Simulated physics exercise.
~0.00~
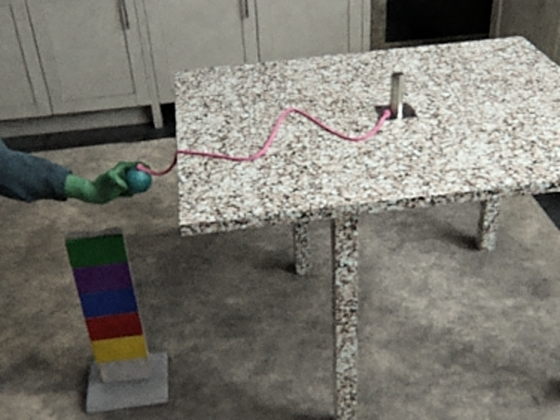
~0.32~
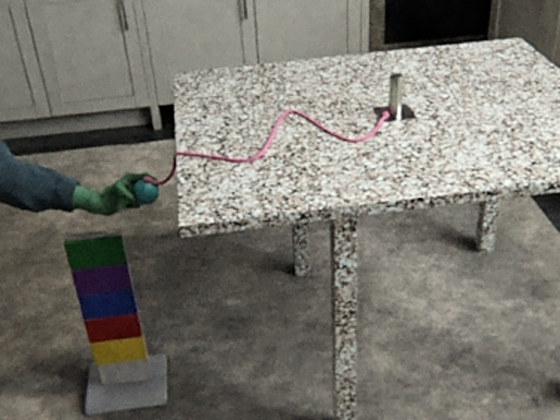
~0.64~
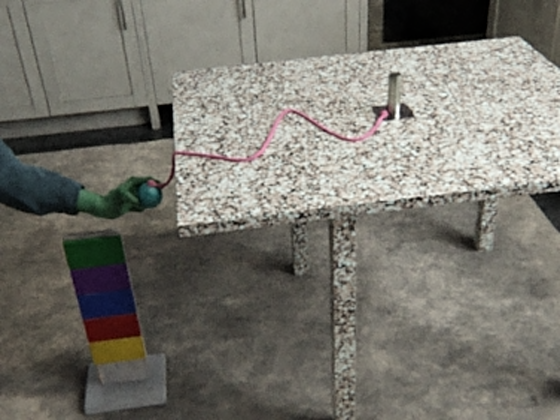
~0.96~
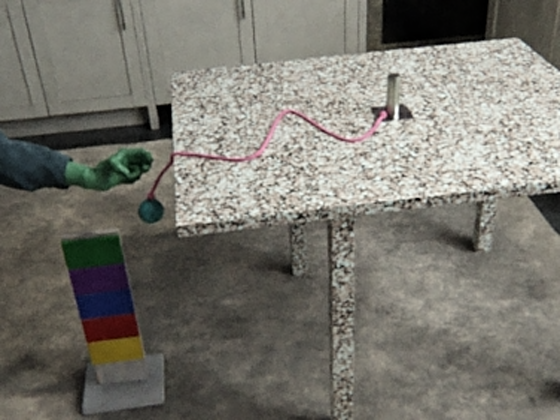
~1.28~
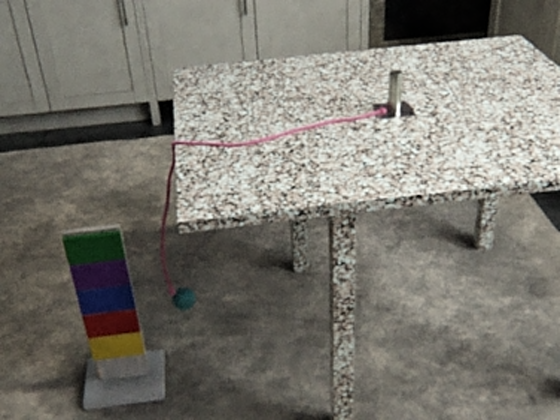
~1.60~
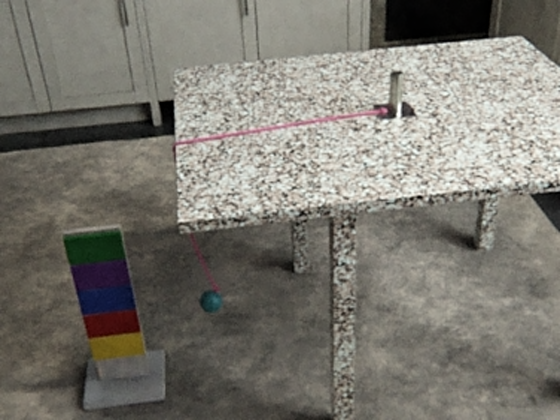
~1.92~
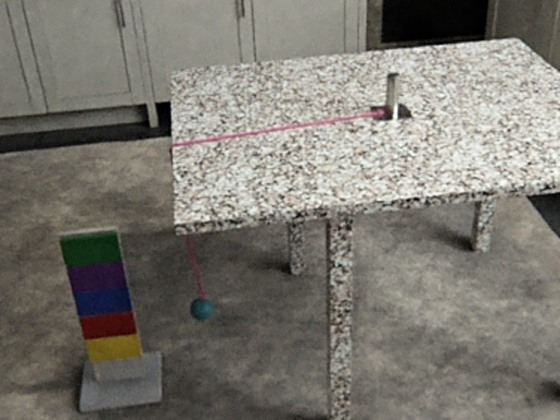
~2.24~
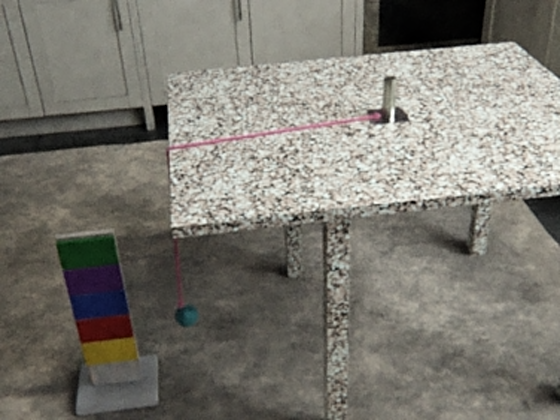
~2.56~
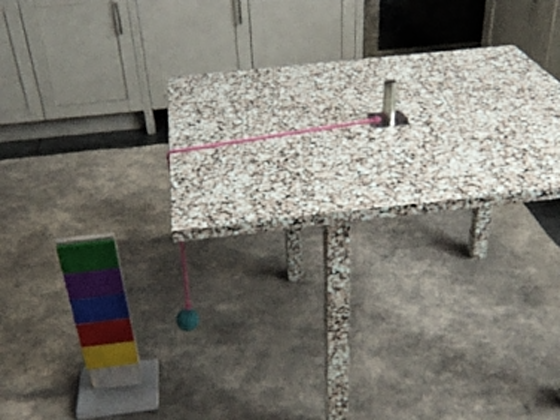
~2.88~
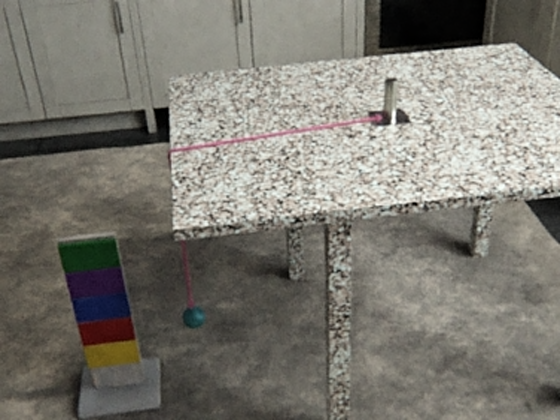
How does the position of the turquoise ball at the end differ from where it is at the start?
At the start the ball is held in the hand near the height of the tabletop, left of the table's edge. At the end it hangs from the cord well below the tabletop and a little further right, level with the red band.
